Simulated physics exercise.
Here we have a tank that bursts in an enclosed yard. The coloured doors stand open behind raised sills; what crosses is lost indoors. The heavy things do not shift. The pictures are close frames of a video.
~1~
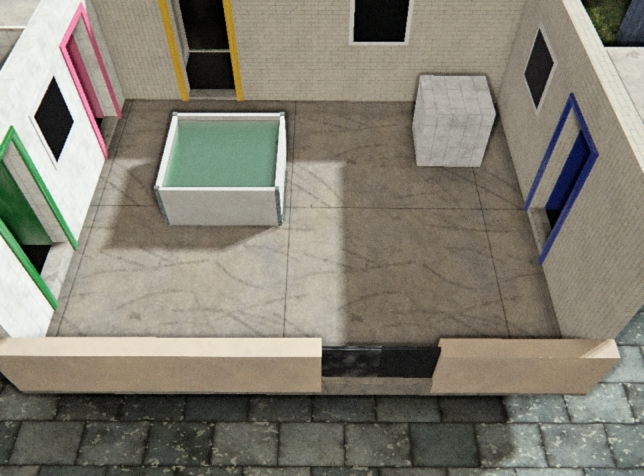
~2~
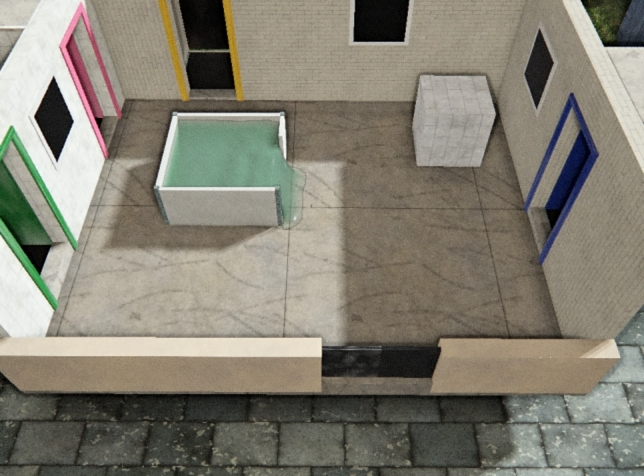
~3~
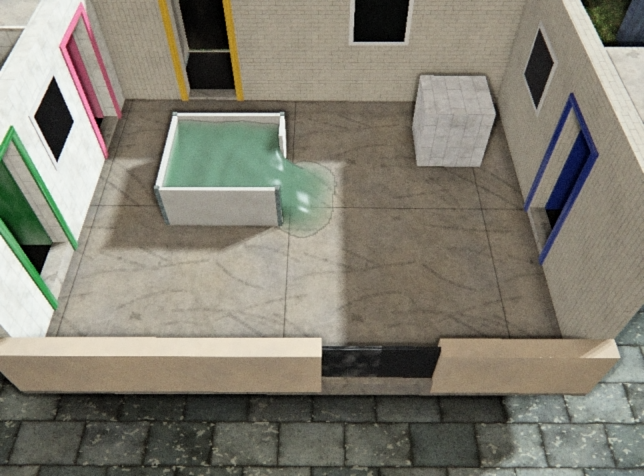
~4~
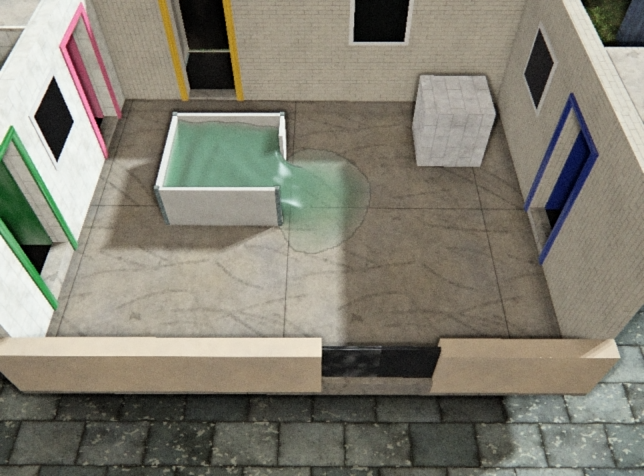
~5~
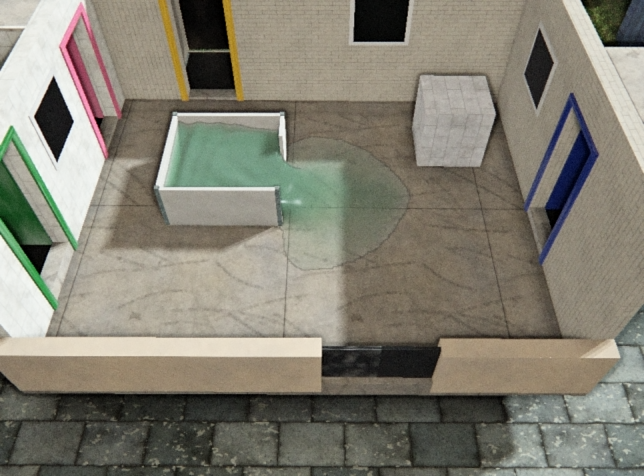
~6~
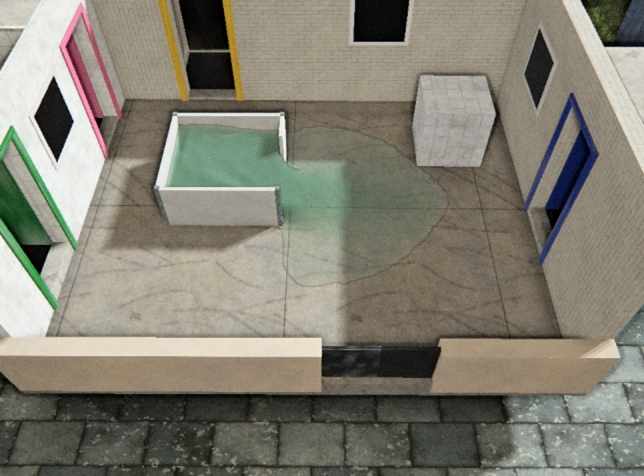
A walled yard with a stone-like floor is seen from above at a fixed, downward angle, with grey paving outside its low front wall. A white tank of green water stands left of centre, a pale block sits at the back right, and pink, green, yellow and blue trim surrounds the doorways. The tank's right side opens, and water pours out rightward, spreading across the floor in a widening, thinning sheet.
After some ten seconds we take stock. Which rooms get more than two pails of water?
The green door admits no more than that; the blue door lets in a lot; the pink door admits no more than that; the yellow door admits no more than that.
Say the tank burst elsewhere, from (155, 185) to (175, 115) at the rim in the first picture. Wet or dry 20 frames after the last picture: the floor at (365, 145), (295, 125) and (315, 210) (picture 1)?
In that order: Awash, flooded, dry.
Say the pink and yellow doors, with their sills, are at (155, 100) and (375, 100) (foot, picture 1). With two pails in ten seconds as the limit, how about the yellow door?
In short: Yellow door goes over.
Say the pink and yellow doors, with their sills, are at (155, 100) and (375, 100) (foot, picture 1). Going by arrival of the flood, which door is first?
First comes the blue door.
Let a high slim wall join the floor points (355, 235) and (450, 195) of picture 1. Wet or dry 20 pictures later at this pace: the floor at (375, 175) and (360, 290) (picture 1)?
In that order: Wet, flooded.
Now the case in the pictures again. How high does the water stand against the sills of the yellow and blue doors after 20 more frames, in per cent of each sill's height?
About 0 and 130 per cent.
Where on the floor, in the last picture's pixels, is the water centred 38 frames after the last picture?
Near (385, 214).
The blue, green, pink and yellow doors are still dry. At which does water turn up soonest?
First comes the blue door.
A moment on, water covers 35 % of the floor; the green door not reached, the blue door under two buckets in, the pink door not reached, the yellow door not reached.
Next, water covers 45 % of the floor; the green door not reached, the blue door over two buckets in, the pink door not reached, the yellow door not reached.
Then, water covers 50 % of the floor; the green door not reached, the blue door far over two buckets in, the pink door not reached, the yellow door not reached.
Later, water covers 70 % of the floor; the green door not reached, the blue door far over two buckets in, the pink door not reached, the yellow door wet at the sill, nothing in.
In the end, water covers 95 % of the floor; the green door wet at the sill, nothing in, the blue door far over two buckets in, the pink door wet at the sill, nothing in, the yellow door wet at the sill, nothing in.
